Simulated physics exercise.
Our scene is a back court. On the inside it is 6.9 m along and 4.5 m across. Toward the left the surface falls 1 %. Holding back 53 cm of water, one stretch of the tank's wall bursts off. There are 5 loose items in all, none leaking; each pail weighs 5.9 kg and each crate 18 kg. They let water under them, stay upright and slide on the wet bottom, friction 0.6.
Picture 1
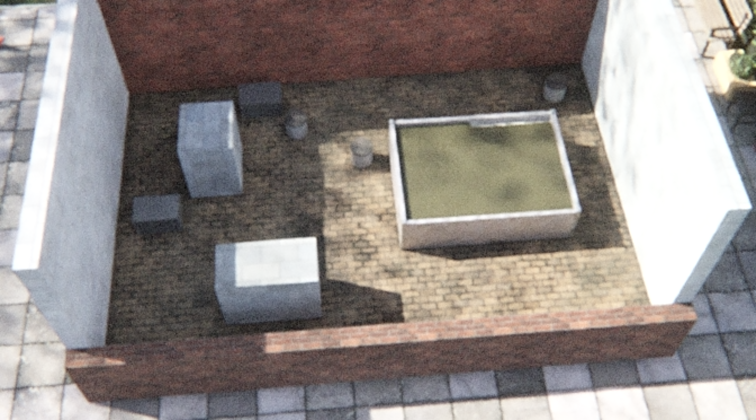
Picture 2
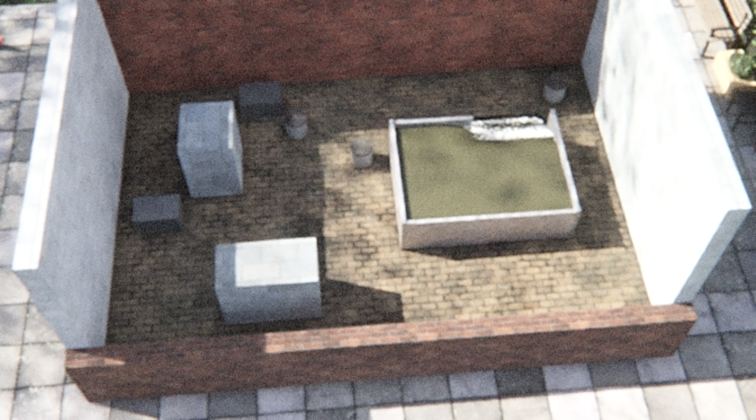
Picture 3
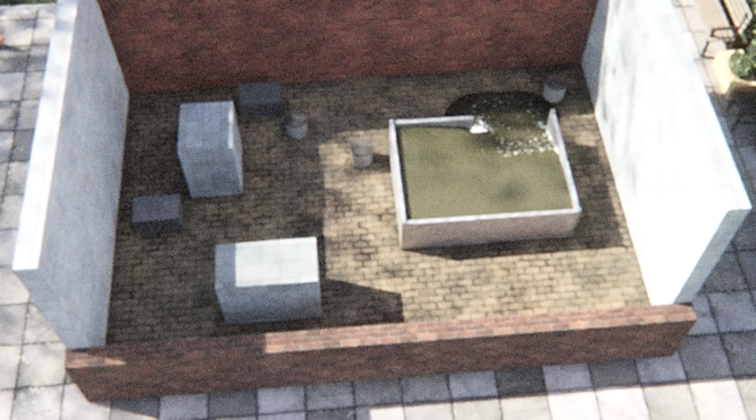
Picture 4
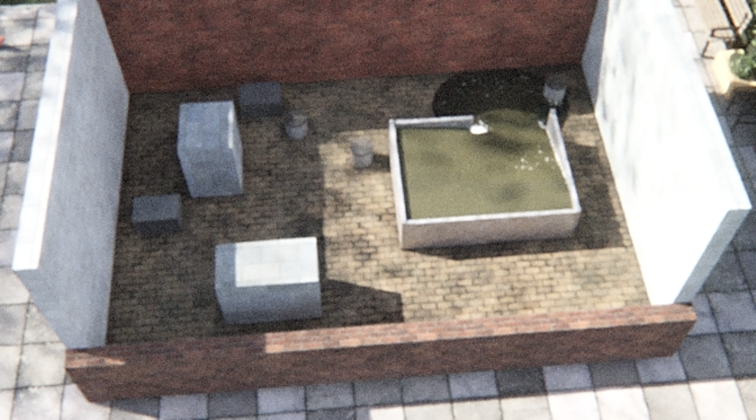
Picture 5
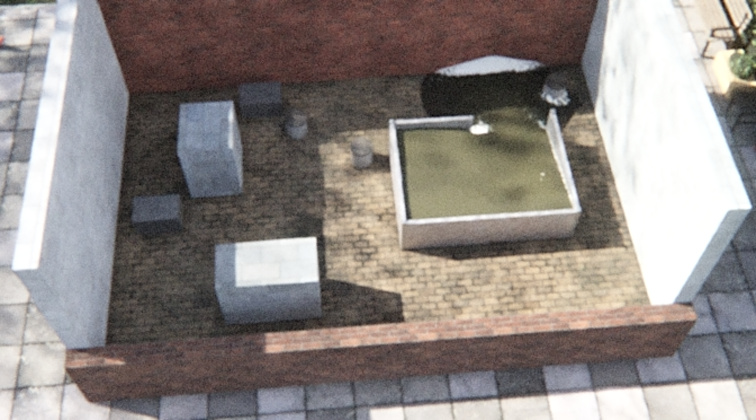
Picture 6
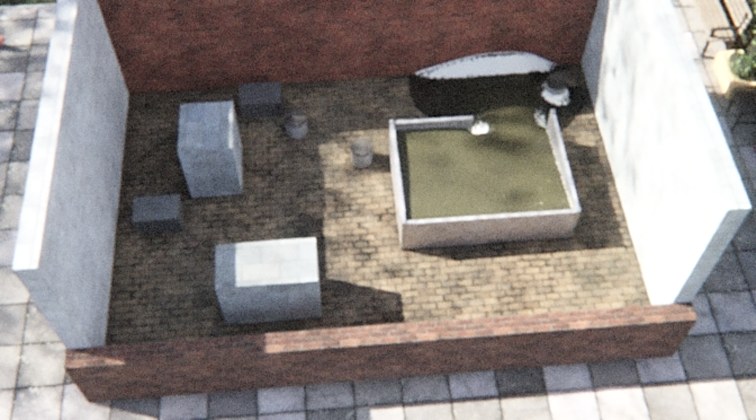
Dark water bursting through the broken back wall of a raised tank and spreading across brick paving while blocks and pails stay still.
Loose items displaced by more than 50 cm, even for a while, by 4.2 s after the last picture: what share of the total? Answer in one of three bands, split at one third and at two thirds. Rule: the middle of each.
One to two thirds.
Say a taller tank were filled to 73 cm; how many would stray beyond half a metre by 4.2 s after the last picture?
Result: 3.
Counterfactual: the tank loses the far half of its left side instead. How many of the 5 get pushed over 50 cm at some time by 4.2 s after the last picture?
Result: 4 of them.
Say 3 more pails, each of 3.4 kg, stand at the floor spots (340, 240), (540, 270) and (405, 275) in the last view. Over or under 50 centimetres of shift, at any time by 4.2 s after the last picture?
Note, in sequence: Under threshold; under threshold; under threshold.
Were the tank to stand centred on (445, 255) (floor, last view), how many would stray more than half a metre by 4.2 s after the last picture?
That gives 3 of them.
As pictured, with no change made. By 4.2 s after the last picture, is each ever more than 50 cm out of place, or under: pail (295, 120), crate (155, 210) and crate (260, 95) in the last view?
Taking them in turn, the answers are greater, smaller and greater.
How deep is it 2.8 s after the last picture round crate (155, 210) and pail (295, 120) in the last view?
About 0 and 11 cm.
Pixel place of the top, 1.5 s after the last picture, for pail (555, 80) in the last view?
Near (580, 108).
Then, 0.4 s after the last picture 0 of 5 are over 50 cm from their spots; 0 afloat.
Then, 1.5 s after the last picture 1 of 5 are over 50 cm from their spots; 1 afloat.
Then, 2.8 s after the last picture 3 of 5 are over 50 cm from their spots; 1 afloat.
Then, 4.2 s after the last picture 3 of 5 are over 50 cm from their spots, and 3 have been at some point; 1 afloat.
